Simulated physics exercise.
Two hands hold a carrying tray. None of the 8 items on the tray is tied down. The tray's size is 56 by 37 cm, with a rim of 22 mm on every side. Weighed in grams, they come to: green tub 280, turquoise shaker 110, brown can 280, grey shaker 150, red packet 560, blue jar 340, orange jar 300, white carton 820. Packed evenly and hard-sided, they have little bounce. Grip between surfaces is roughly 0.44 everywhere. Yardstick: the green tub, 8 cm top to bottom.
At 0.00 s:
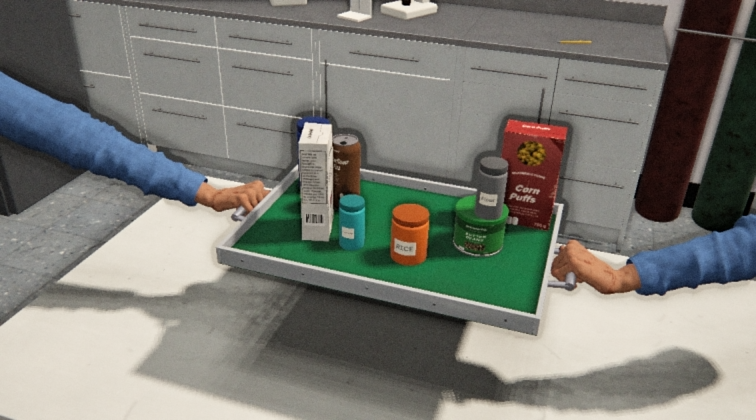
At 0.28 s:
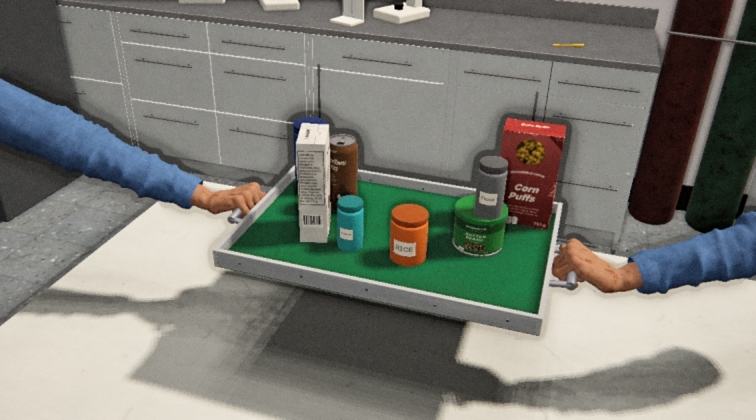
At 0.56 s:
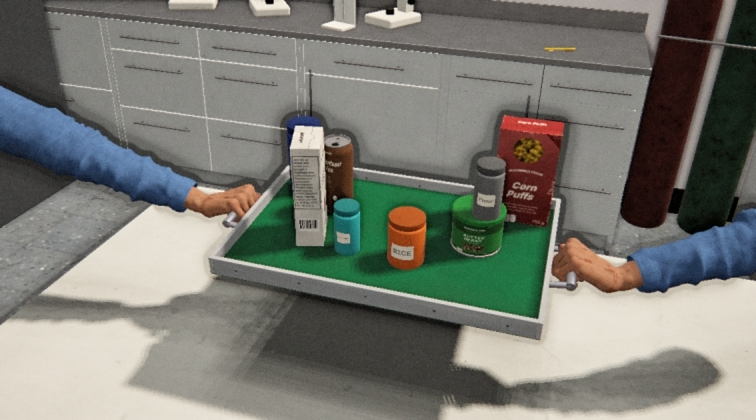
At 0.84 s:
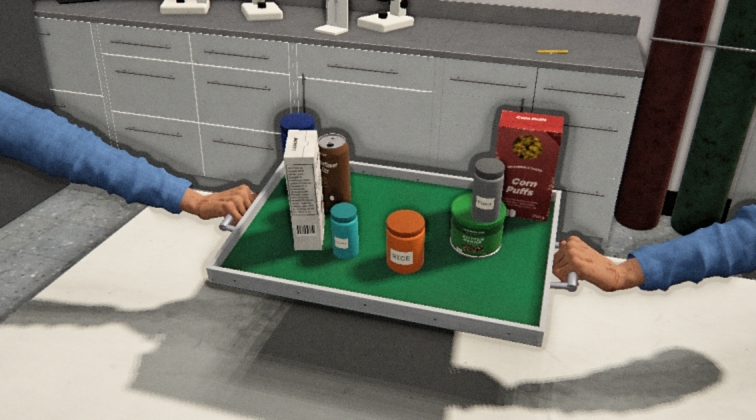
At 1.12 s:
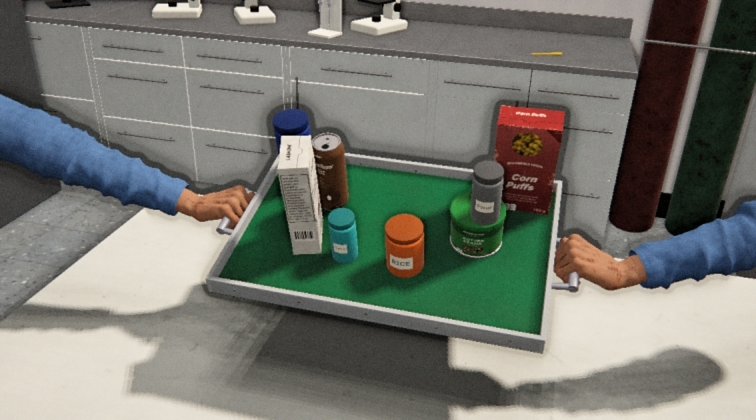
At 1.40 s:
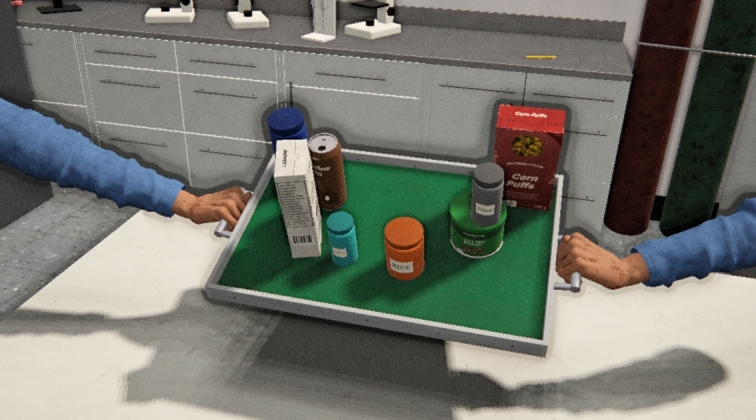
Two hands holding a green-lined tray of jars, cans and cartons, tilting its near edge gradually downward above a white surface.
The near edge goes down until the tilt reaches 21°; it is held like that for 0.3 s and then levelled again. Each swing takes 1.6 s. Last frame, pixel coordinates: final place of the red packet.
About (531, 252).
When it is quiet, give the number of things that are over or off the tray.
The answer is 2.
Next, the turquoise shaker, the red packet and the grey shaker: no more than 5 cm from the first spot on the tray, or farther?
First, the turquoise shaker stays in its position; second, the red packet is moved away; third, the grey shaker is moved away.
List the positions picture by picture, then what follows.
In the first picture, tray level; red packet (529, 176); green tub (480, 226).
In the second picture, tray level; brown can (342, 174); grey shaker (491, 188).
In the third picture, tray at 3°, near edge down; orange jar (407, 238).
In the fourth picture, tray at 9°, near edge down; white carton (306, 191); green tub (477, 225).
In the fifth picture, tray at 15°, near edge down; turquoise shaker (343, 236); brown can (330, 173).
In the sixth picture, tray at 20°, near edge down; red packet (526, 160); grey shaker (487, 195).
After 1.70 s, tray at 21°, near edge down; red packet 46° off its base near (523, 189); grey shaker 39° off its base.
After 1.90 s, tray at 21°, near edge down; red packet on its side near (531, 235); grey shaker on its side; green tub moved 3 cm.
After 2.40 s, tray at 18°, near edge down; red packet on its side near (528, 272); grey shaker on its side; green tub moved 4 cm.
In the end (4.1 s), toppled on the tray, grey shaker and red packet; the other 6 under 5 cm from the start. In the last view, red packet near (530, 252).
